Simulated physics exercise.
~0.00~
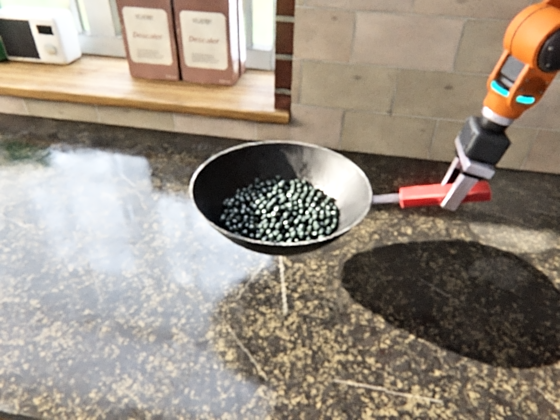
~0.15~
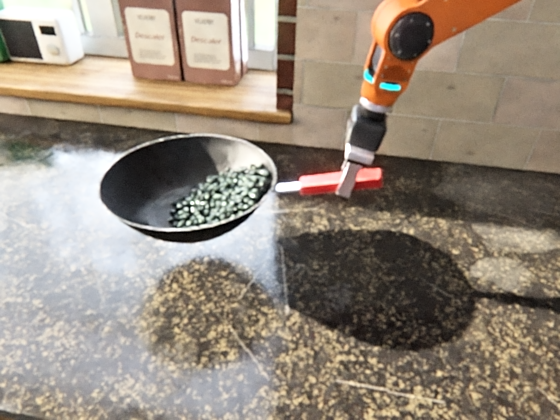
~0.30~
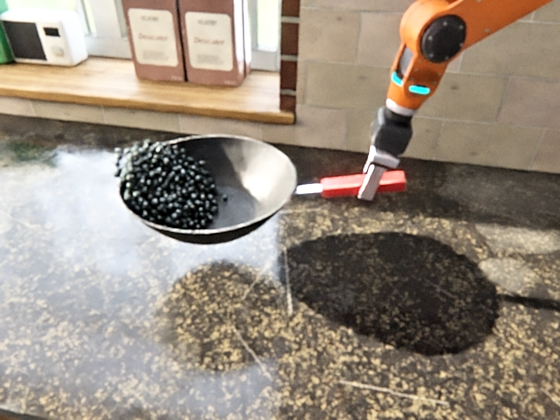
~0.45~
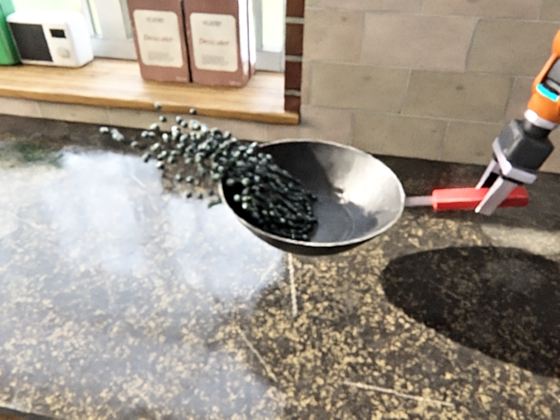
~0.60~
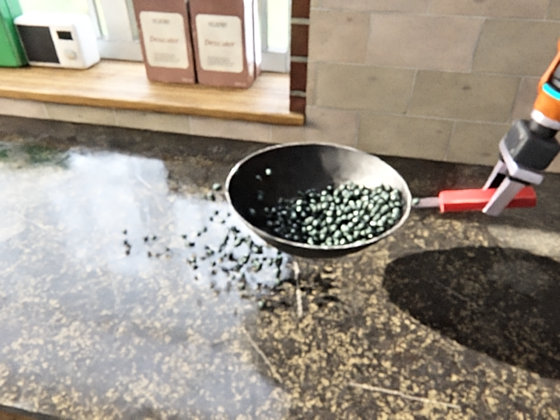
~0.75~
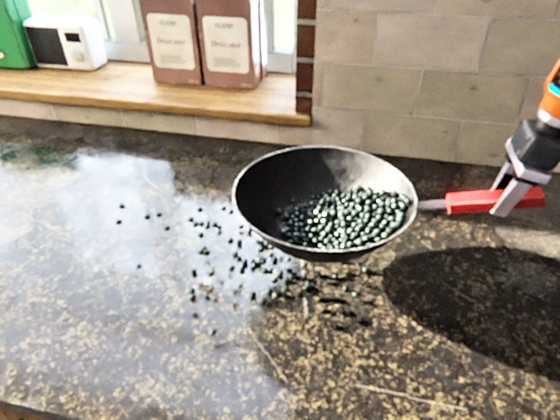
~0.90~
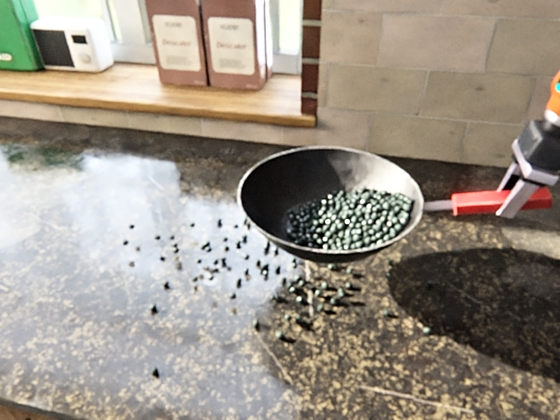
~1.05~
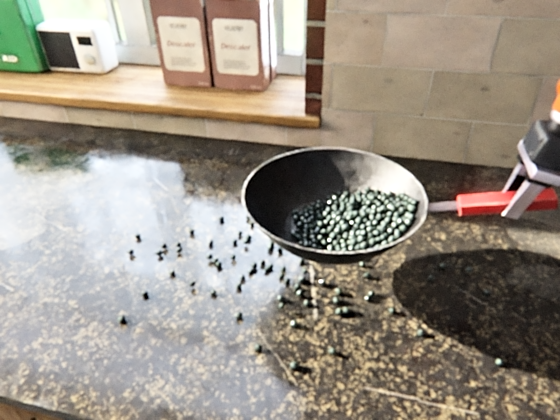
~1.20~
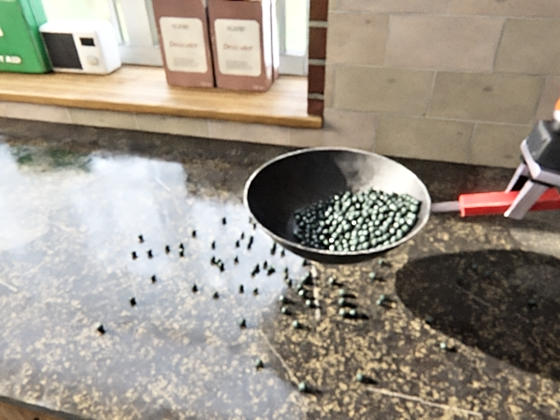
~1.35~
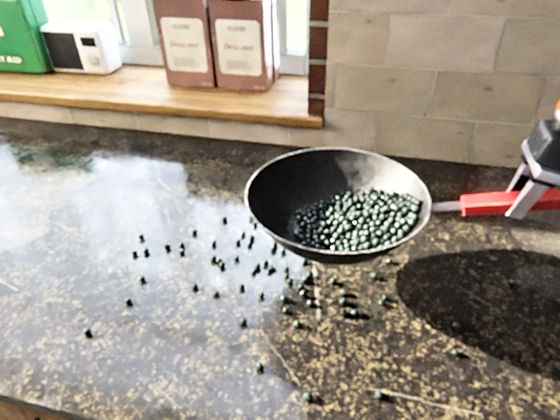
The clip opens with an orange robot arm holding a dark wok by its red handle above a speckled stone counter, a heap of small, dark, shiny beads inside. The arm swings the wok to the left, and the beads slide toward the handle side. As it reverses to the right, the load piles up against the left wall and a stream of beads flies over the rim. They drop and scatter across the counter while the rest settle back. The wok comes to rest upright, still holding most of the beads, with strays spread below and to its left.
